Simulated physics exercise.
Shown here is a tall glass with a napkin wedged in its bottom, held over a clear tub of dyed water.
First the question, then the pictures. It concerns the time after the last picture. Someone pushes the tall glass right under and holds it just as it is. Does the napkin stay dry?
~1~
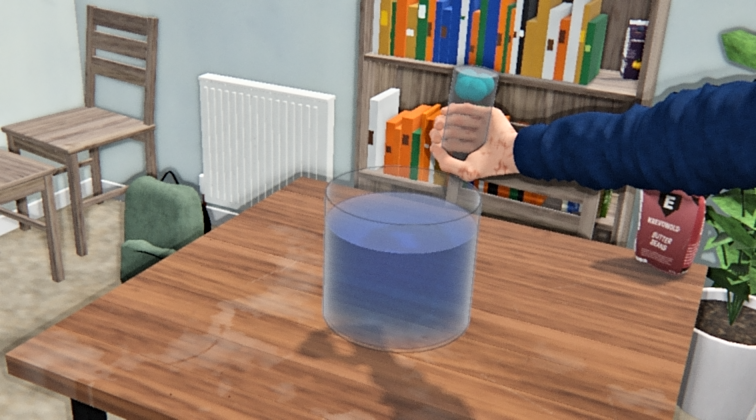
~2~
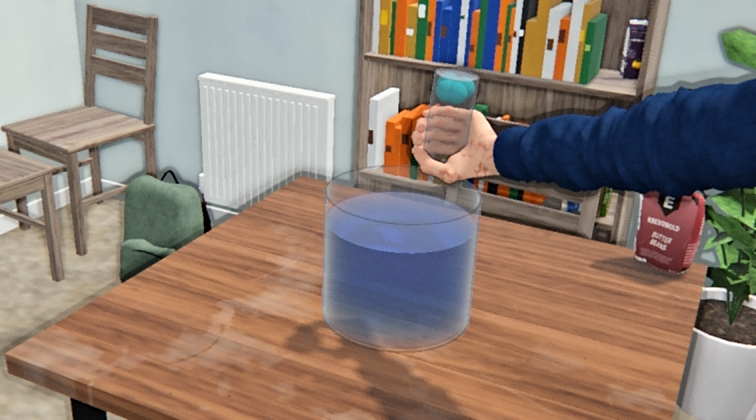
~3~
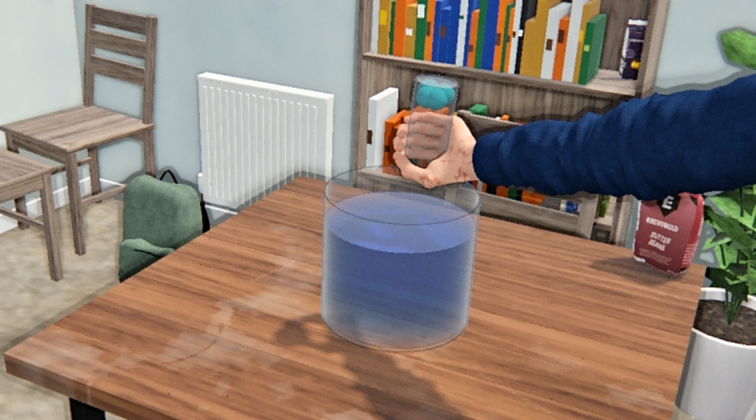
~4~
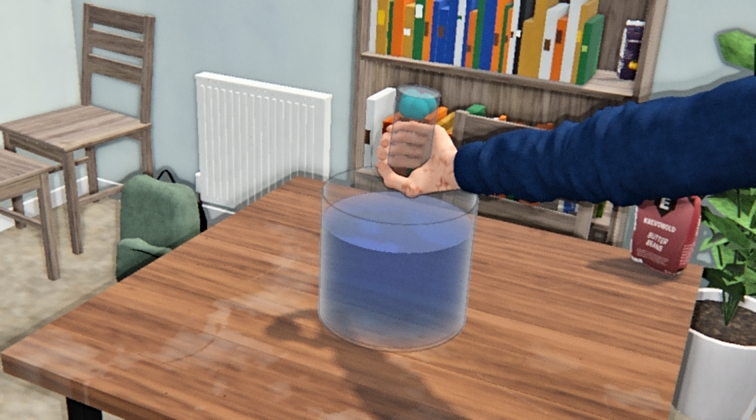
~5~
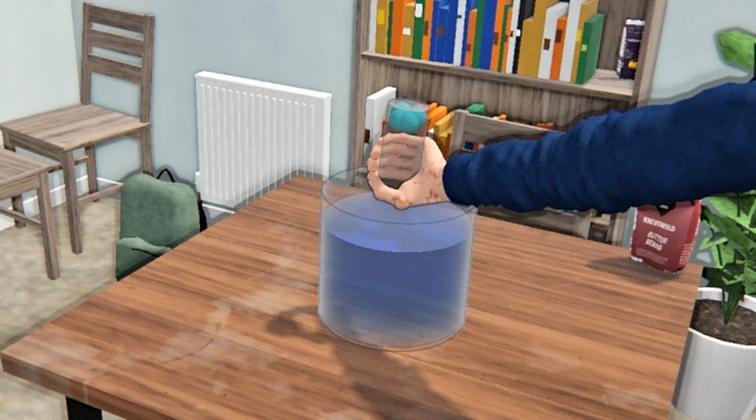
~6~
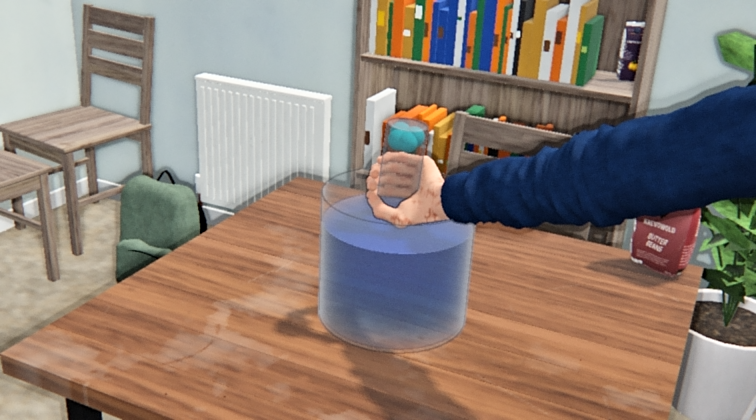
Yes.
Next, the tall glass enters the dyed water.
After that, air is trapped inside and holds the level down.
Finally, the tall glass is under, still full of air, and the napkin is dry.
